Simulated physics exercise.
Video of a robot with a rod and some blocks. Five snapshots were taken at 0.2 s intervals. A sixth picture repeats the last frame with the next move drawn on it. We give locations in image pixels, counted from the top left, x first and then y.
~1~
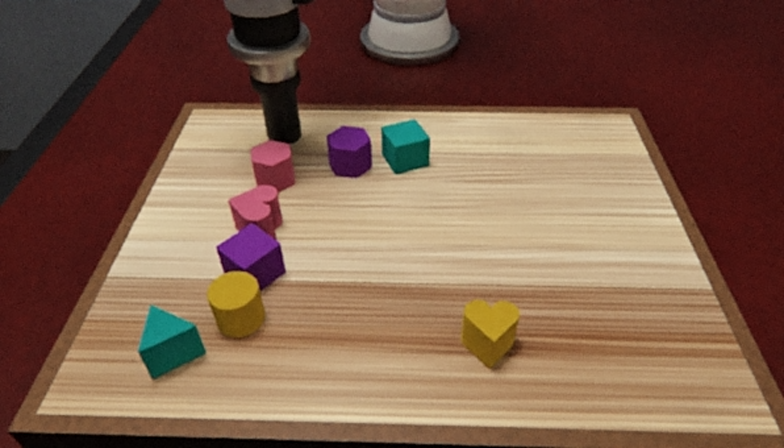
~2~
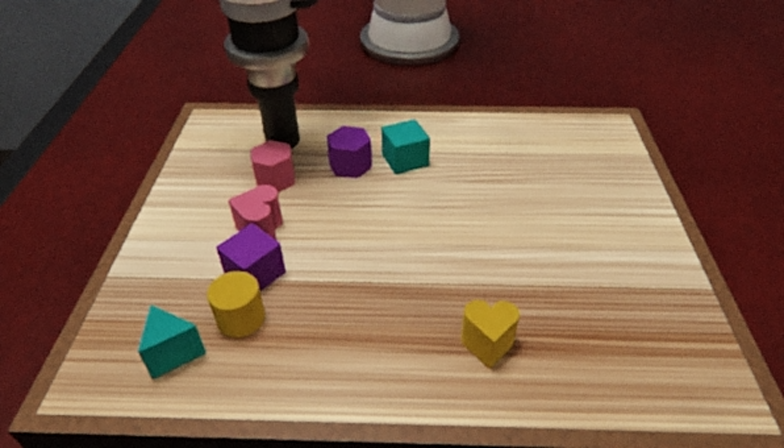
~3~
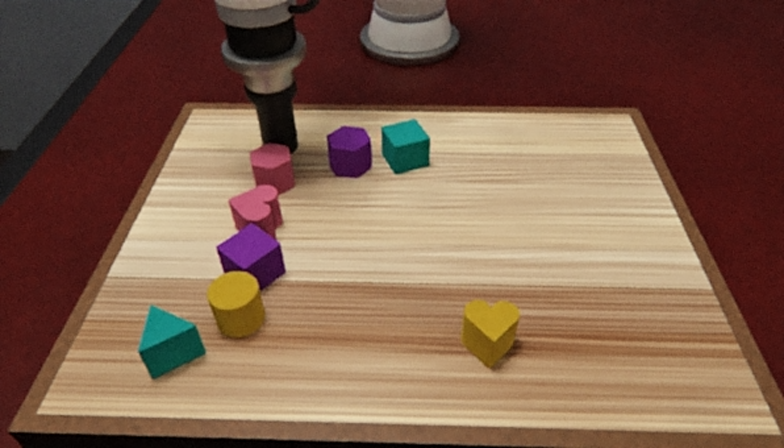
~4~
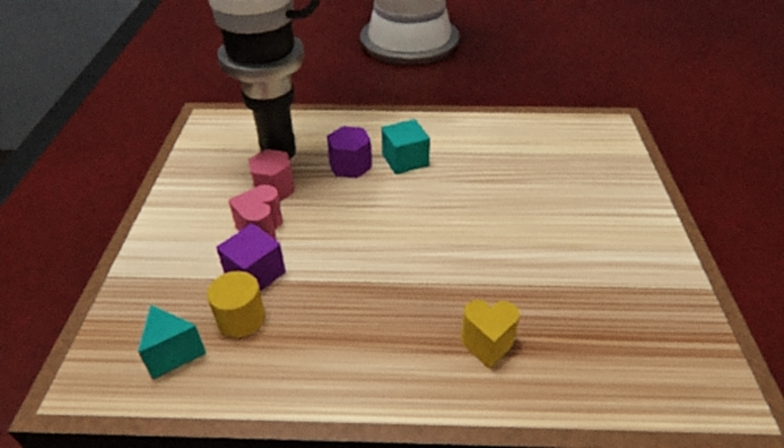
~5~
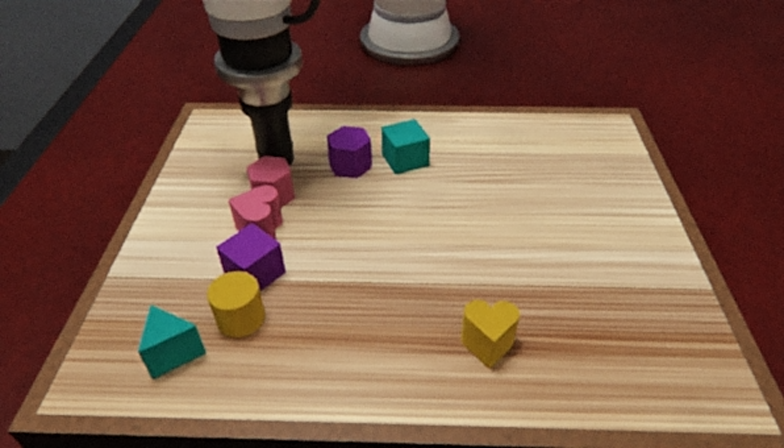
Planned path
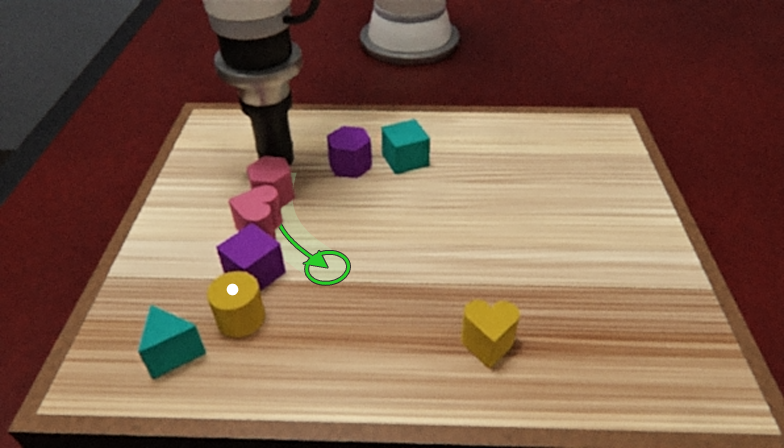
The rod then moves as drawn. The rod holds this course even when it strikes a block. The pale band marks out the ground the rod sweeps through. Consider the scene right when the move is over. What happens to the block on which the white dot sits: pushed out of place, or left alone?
Displaced.
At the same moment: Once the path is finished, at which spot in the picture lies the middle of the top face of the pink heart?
My best guess is (249, 230).
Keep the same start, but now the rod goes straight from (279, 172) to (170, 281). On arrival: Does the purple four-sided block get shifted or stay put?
That block moves.
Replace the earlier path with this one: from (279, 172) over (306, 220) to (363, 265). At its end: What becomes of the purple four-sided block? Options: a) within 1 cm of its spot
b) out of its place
The one that fits is b, out of its place.
The drawn path runs from (279, 172) via (274, 205) and (290, 239), ending at (328, 267); the dot is on the yellow disc.
On the path given first. One third of the way, rod at (272, 193); purple four-sided block at (236, 255), turned 40° anticlockwise; pink heart at (254, 223), turned 80° clockwise; pink hexagonal block at (286, 200), turned 35° anticlockwise.
Two thirds of the way, rod at (288, 227); yellow disc at (230, 299); purple four-sided block at (231, 262), turned 45° anticlockwise; pink heart at (249, 230), turned 80° clockwise; pink hexagonal block at (319, 227), turned 75° anticlockwise.
At the end, rod at (326, 255); yellow disc at (230, 300); purple four-sided block at (230, 262), turned 45° anticlockwise; pink heart at (249, 230), turned 85° clockwise; pink hexagonal block at (363, 255), turned 80° anticlockwise; purple hexagonal block not moved.
